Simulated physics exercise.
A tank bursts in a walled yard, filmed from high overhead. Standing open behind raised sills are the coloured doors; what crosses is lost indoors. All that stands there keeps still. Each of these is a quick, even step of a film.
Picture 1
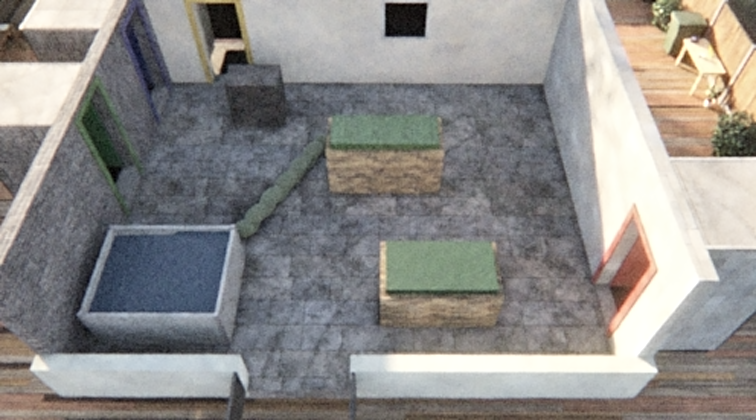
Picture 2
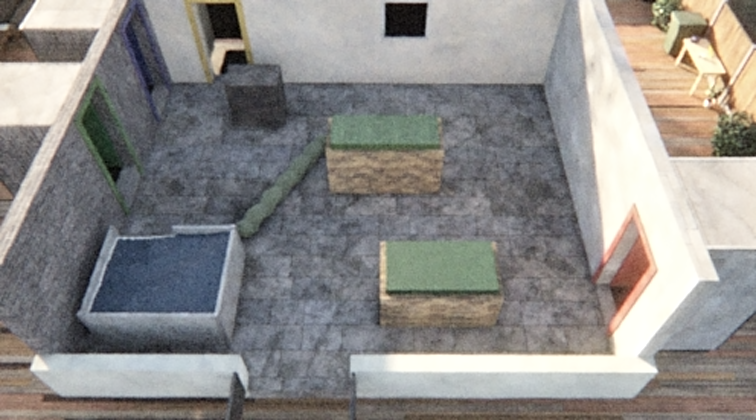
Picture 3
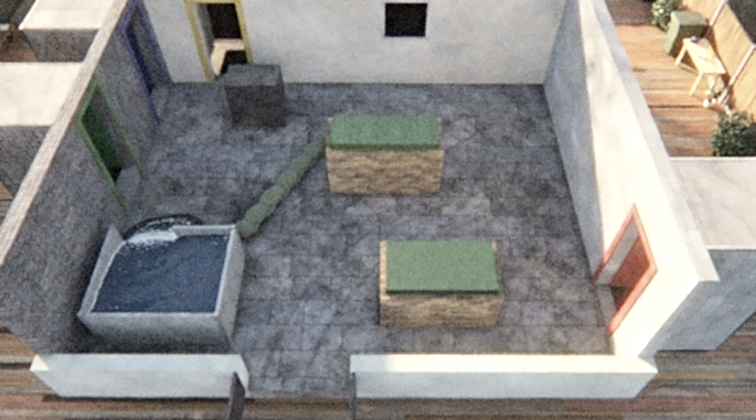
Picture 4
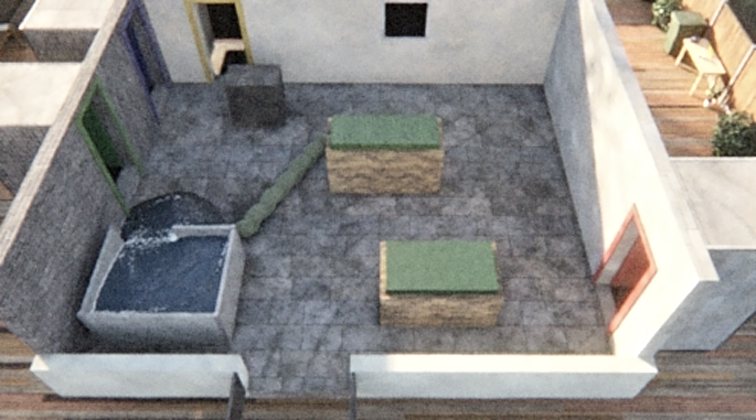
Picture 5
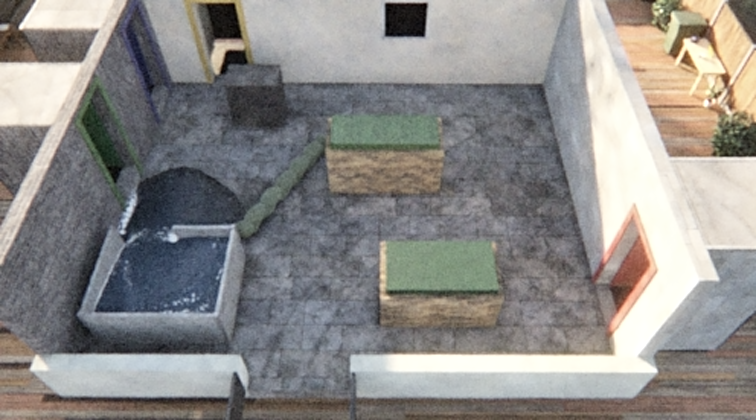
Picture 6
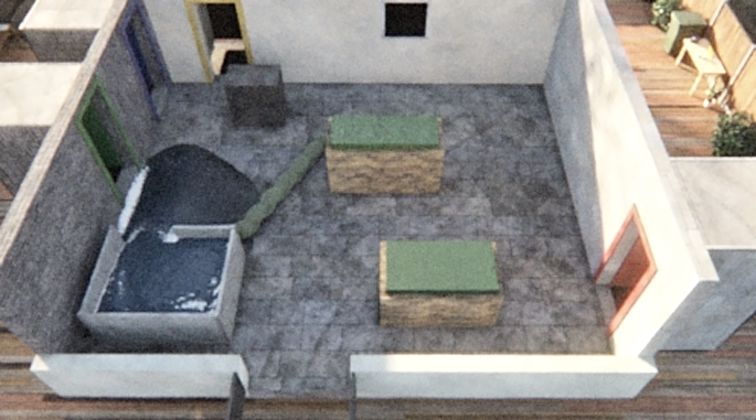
Dark water broke out through the far side of a square tank in a walled yard and spread across the paving in a widening pool, while the two green-topped blocks and everything else stayed still.
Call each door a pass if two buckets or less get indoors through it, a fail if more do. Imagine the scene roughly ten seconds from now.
Yellow door: Fail, green door: Pass, blue door: Pass, red door: Pass.
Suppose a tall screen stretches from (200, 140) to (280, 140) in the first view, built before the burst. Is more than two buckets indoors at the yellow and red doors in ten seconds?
So the yellow door overflows the limit and the red door fails to reach it.
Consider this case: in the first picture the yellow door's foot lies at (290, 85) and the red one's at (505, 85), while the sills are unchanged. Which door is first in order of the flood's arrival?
Go with the door marked green.
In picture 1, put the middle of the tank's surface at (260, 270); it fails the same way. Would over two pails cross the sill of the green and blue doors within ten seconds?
From what I see, the green one stays short of it and the blue one stays short of it.
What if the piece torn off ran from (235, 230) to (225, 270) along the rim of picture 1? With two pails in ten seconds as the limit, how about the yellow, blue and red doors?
Result: Yellow keeps within bounds, blue keeps within bounds, red gets too much.
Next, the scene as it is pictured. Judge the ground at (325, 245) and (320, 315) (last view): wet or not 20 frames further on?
Result, in the order given: Not wetted / not wetted.
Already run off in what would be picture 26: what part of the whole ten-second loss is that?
I get 50 percent.
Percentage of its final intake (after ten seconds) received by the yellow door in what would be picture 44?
Roughly 85 percent.
A moment on, water covers 20 % of the floor; the yellow door wet at the sill, nothing in, the green door wet at the sill, nothing in, the blue door wet at the sill, nothing in, the red door not reached.
Next, water covers 25 % of the floor; the yellow door over two buckets in, the green door wet at the sill, nothing in, the blue door wet at the sill, nothing in, the red door not reached.
Then, water covers 35 % of the floor; the yellow door far over two buckets in, the green door wet at the sill, nothing in, the blue door under two buckets in, the red door not reached.
Later, water covers 50 % of the floor; the yellow door far over two buckets in, the green door wet at the sill, nothing in, the blue door under two buckets in, the red door not reached.
In the end, water covers 65 % of the floor; the yellow door far over two buckets in, the green door wet at the sill, nothing in, the blue door under two buckets in, the red door wet at the sill, nothing in.
